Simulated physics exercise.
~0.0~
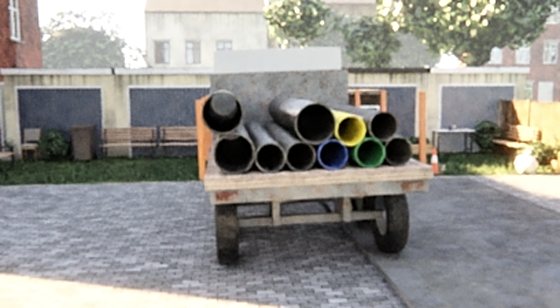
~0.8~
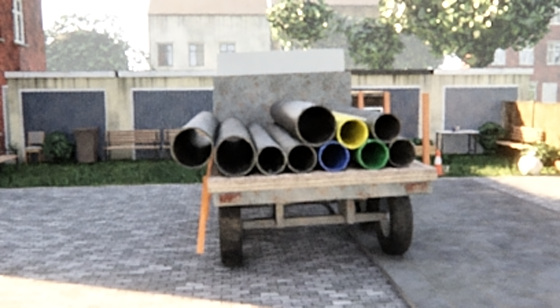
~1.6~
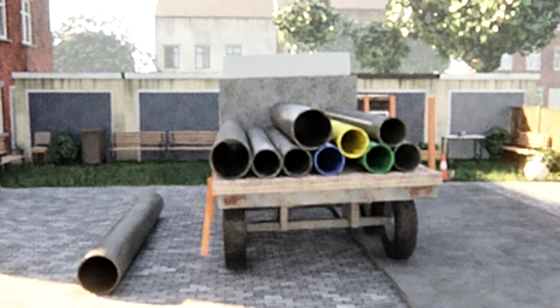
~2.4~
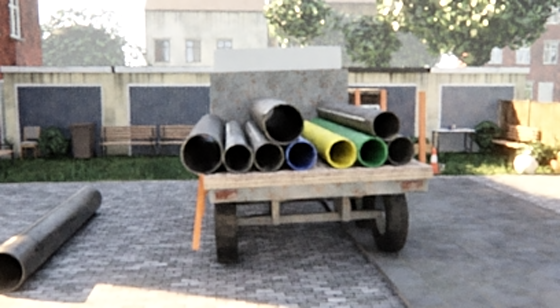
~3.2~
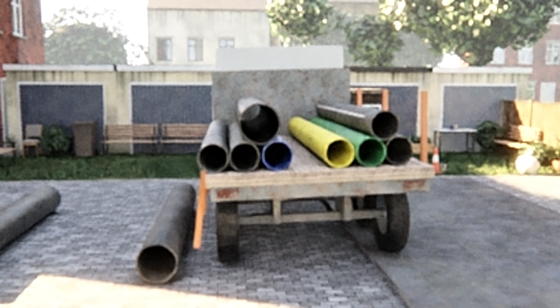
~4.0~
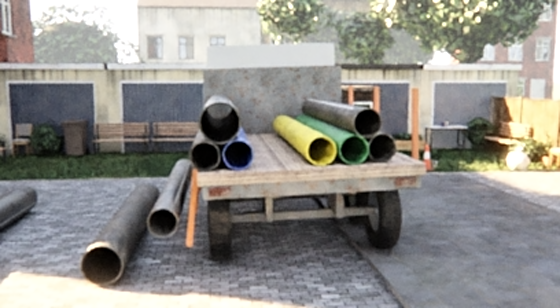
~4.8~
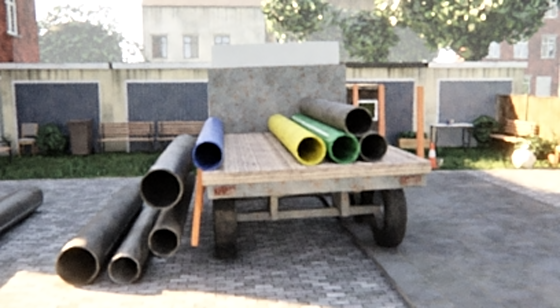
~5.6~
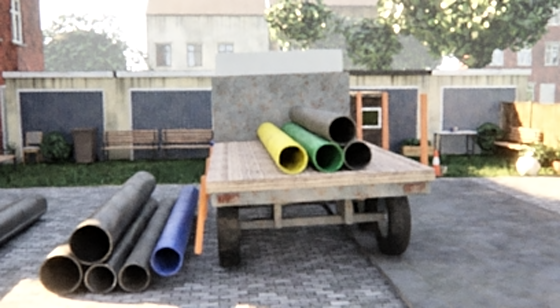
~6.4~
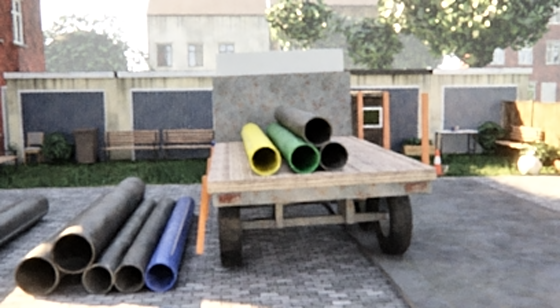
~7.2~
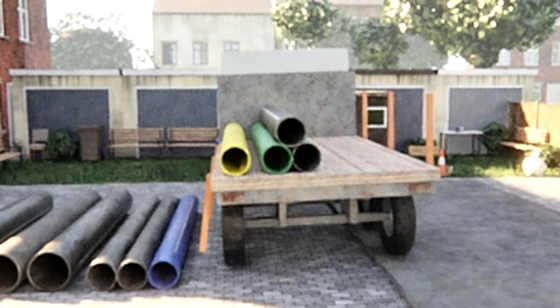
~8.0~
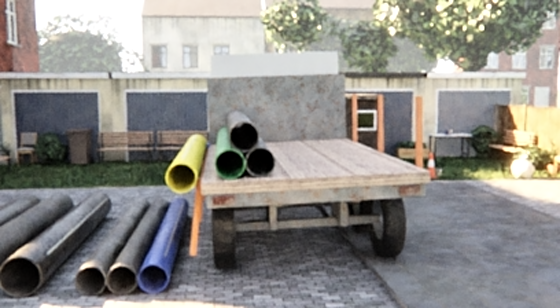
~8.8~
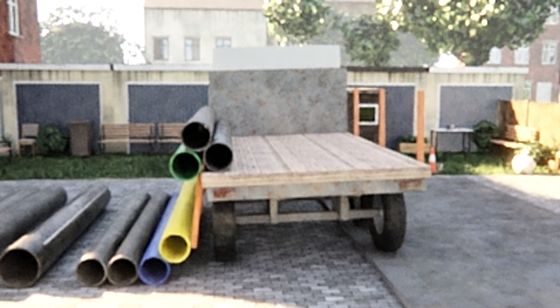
In a paved yard, pipes roll left off a flatbed until the last ones reach the edge.
